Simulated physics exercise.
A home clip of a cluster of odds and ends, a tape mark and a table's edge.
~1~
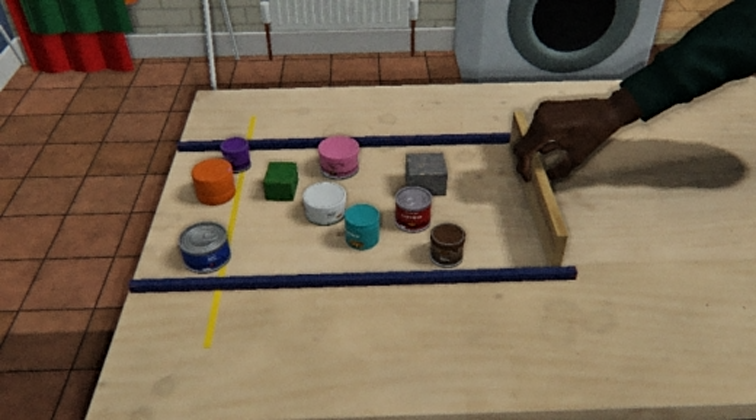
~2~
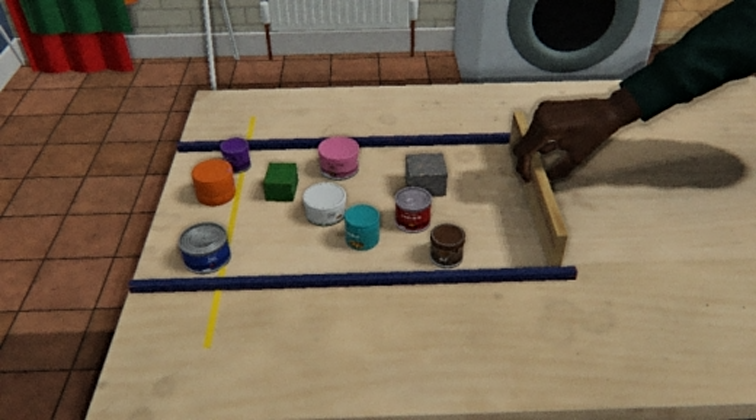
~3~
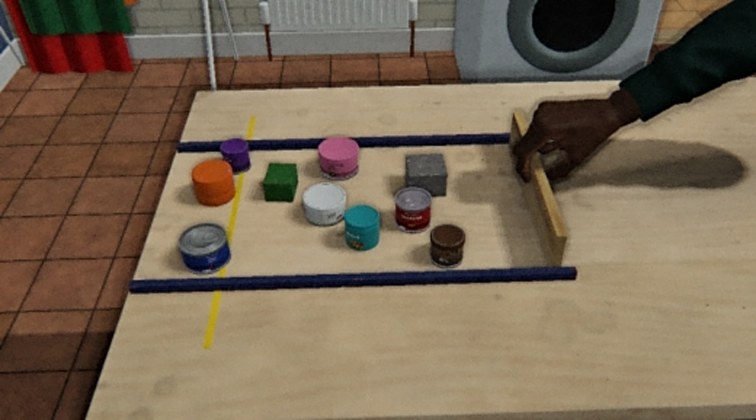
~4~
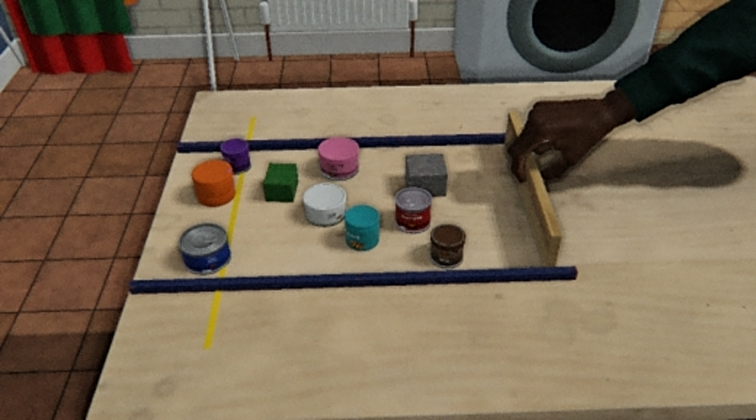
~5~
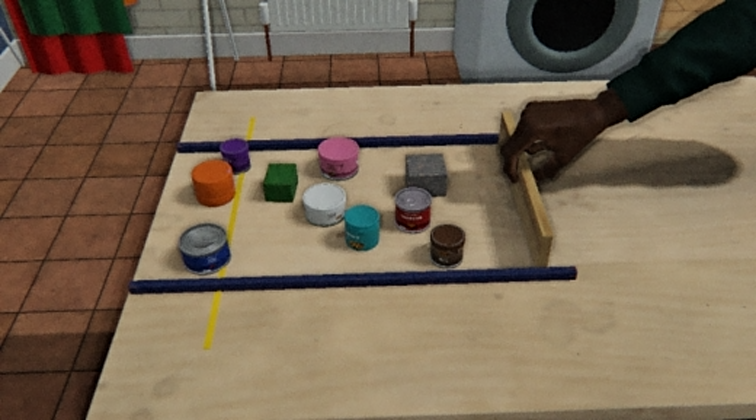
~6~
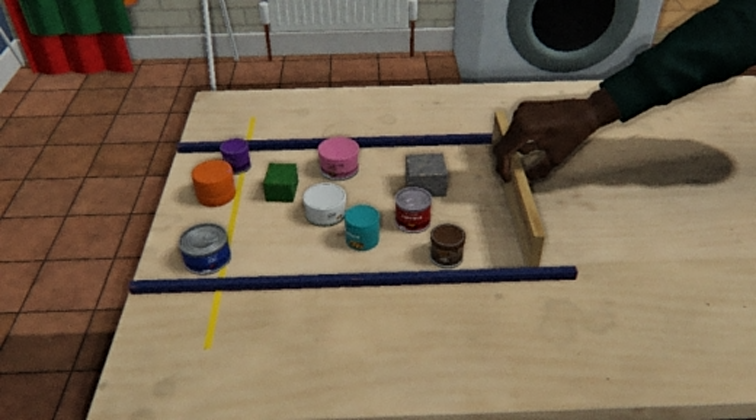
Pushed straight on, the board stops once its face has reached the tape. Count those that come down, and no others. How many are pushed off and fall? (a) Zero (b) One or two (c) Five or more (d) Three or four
One or two.
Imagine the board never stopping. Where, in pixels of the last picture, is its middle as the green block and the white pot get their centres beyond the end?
The middle is at (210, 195) when it's the green block, and at (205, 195) when it's the white pot.
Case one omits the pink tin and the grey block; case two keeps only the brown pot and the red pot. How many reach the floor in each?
Well, the first time you'd get 0, and the next time 1.
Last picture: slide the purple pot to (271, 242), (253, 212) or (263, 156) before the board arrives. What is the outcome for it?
In that order, it remains up; is kept; is kept.
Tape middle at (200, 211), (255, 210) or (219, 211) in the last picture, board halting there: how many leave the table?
5, 0, 1.
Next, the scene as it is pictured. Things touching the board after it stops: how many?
Tally at the end: 5.
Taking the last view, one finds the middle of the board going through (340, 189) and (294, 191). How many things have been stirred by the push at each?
First 7, then 8.
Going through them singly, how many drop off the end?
A count of exactly 1.
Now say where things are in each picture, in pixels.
The first picture shows orange lid (214, 182); blue tin (205, 247); purple pot (236, 155); board (535, 183); tape (235, 209).
The second picture shows blue tin (205, 248); brown pot (447, 246).
The third picture shows purple pot (236, 156); turquoise tub (362, 228).
The fourth picture shows orange lid (214, 183); grey block (426, 176).
The fifth picture shows blue tin (205, 249); red pot (413, 211).
The sixth picture shows orange lid (214, 183); blue tin (205, 249); purple pot (236, 157); board (515, 184); tape (235, 210).
Soon after, none off yet; orange lid at rest near (214, 183); blue tin at rest near (205, 249); purple pot at rest near (236, 157).
At rest, the number that fall off is one or two; fallen, orange lid.
